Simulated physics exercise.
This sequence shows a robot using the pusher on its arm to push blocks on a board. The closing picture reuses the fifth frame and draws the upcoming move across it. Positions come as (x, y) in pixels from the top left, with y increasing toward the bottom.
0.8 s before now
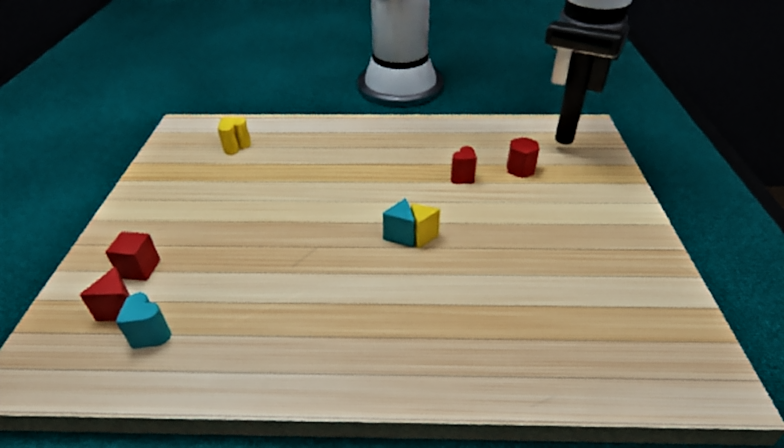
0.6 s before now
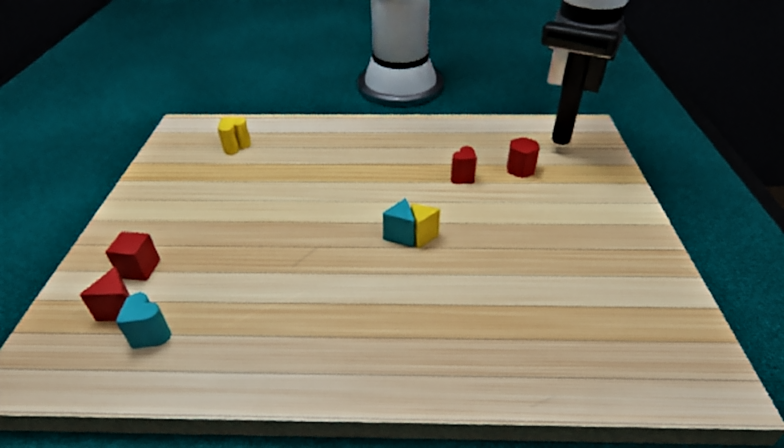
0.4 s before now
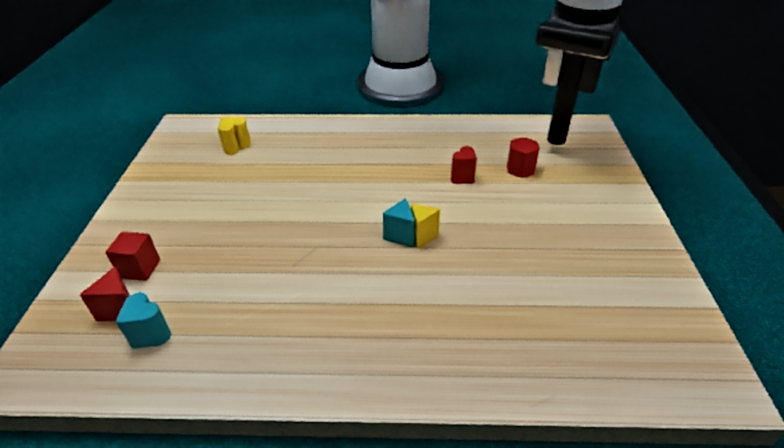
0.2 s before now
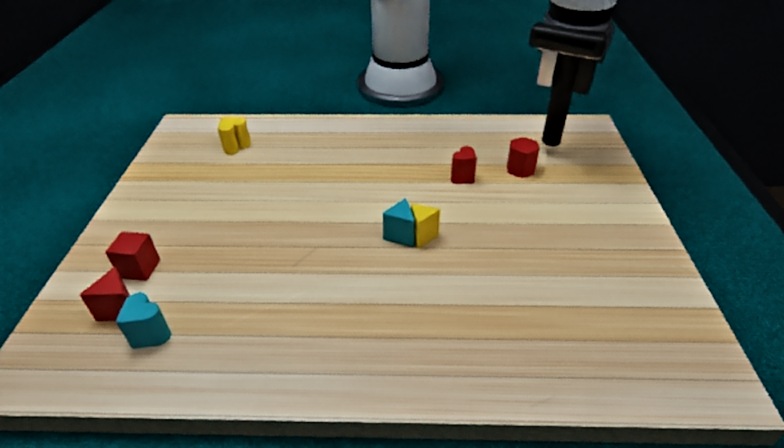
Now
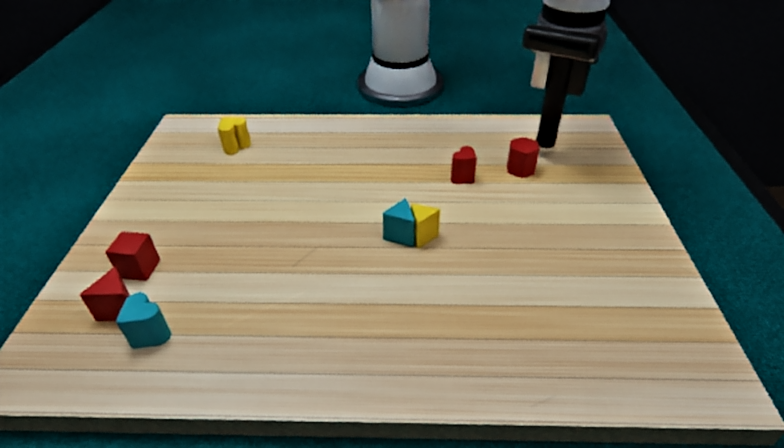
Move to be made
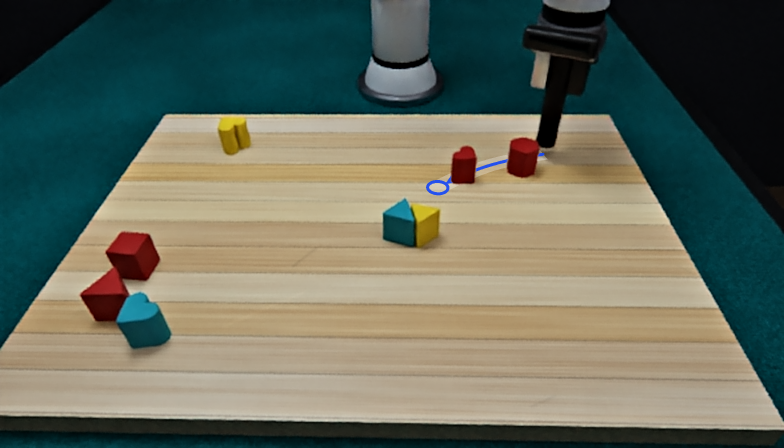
Robot arm with a black pusher moving slightly left toward a red block on a wooden board, while the scattered blocks stay still.
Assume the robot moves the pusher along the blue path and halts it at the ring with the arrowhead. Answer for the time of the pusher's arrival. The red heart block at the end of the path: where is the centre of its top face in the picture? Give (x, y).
Its top face will be centred at roughly (440, 174).
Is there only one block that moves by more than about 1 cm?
No - that is not the case.
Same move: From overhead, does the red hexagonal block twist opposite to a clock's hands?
Yes
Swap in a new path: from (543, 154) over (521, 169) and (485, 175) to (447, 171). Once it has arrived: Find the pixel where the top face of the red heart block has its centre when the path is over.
Its top face will be centred at roughly (434, 156).
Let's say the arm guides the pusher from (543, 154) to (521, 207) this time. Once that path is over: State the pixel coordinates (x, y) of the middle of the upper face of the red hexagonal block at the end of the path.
Just about (512, 153).
The line goes from (543, 154) via (488, 166), ending at (438, 188).
On the path given first. One third of the way, pusher at (507, 151); red hexagonal block at (518, 149), turned 50° anticlockwise.
Two thirds of the way, pusher at (471, 162); red heart block at (459, 157); red hexagonal block at (517, 149), turned 55° anticlockwise.
At the end, pusher at (438, 177); red heart block at (440, 174), turned 90° anticlockwise; red hexagonal block at (517, 149), turned 55° anticlockwise.
